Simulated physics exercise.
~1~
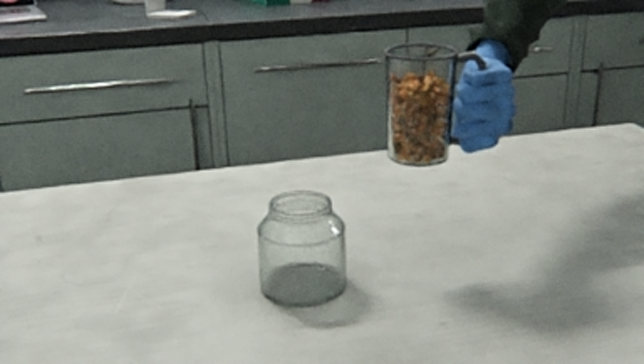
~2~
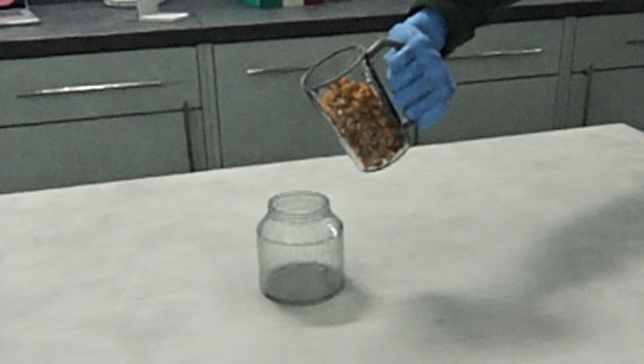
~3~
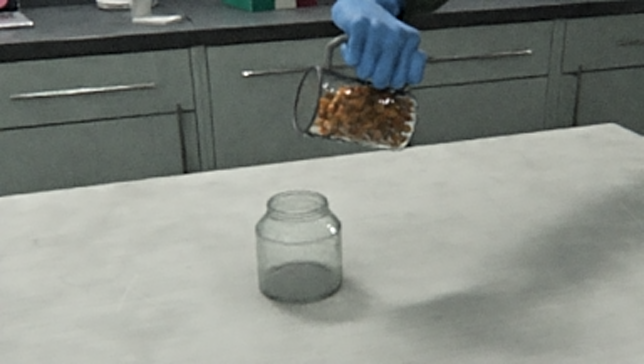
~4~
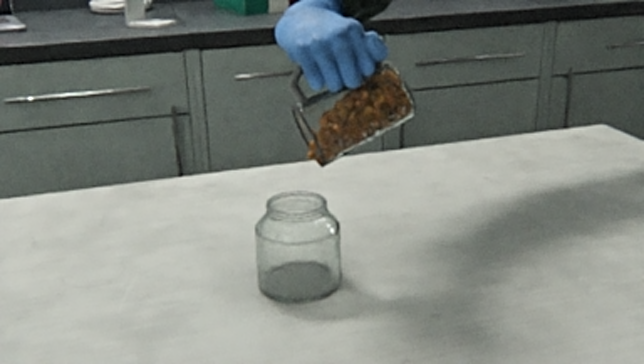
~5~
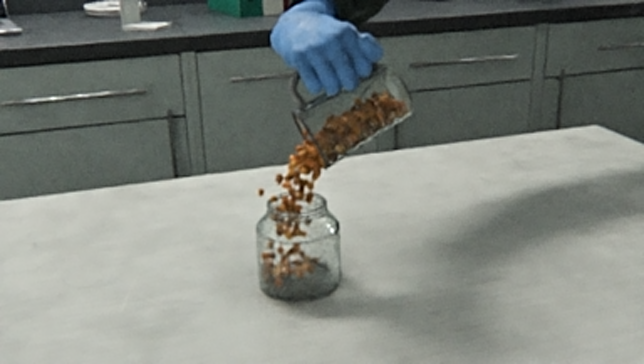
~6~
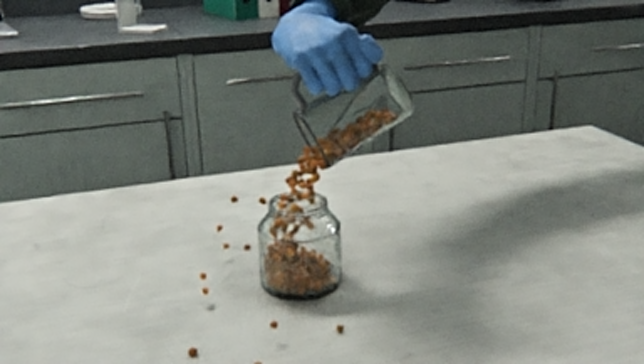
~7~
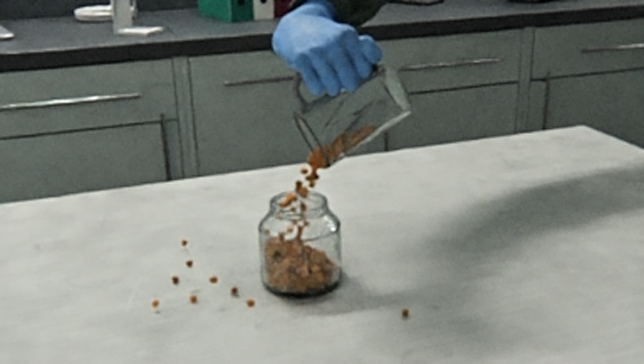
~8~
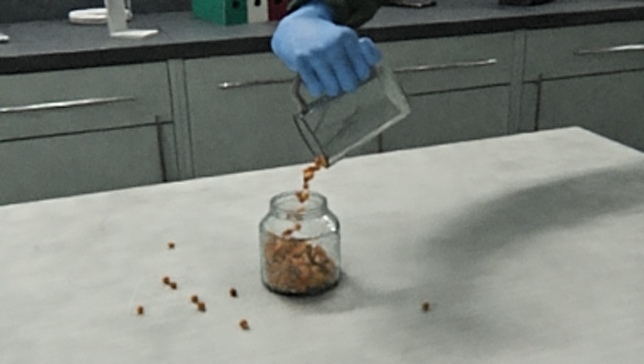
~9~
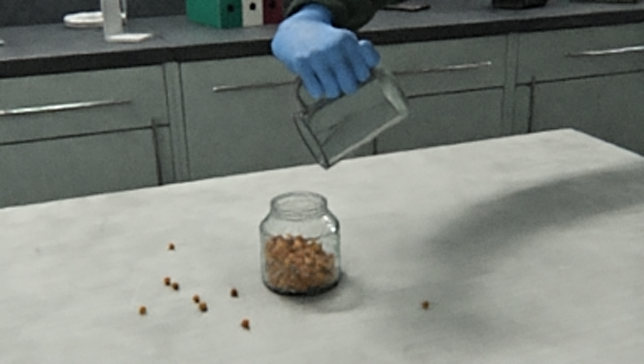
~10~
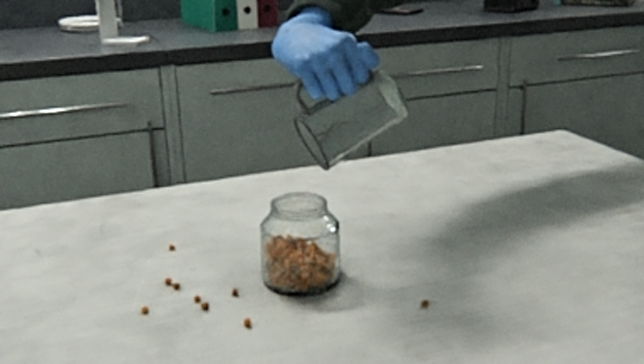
On a pale worktop in front of grey drawers, a blue-gloved hand tips a clear measuring cup of small orange-brown pieces leftward over a glass jar. Most tumble into the jar while several scatter across the surface, and the cup ends up empty, still tilted above the partly filled jar.
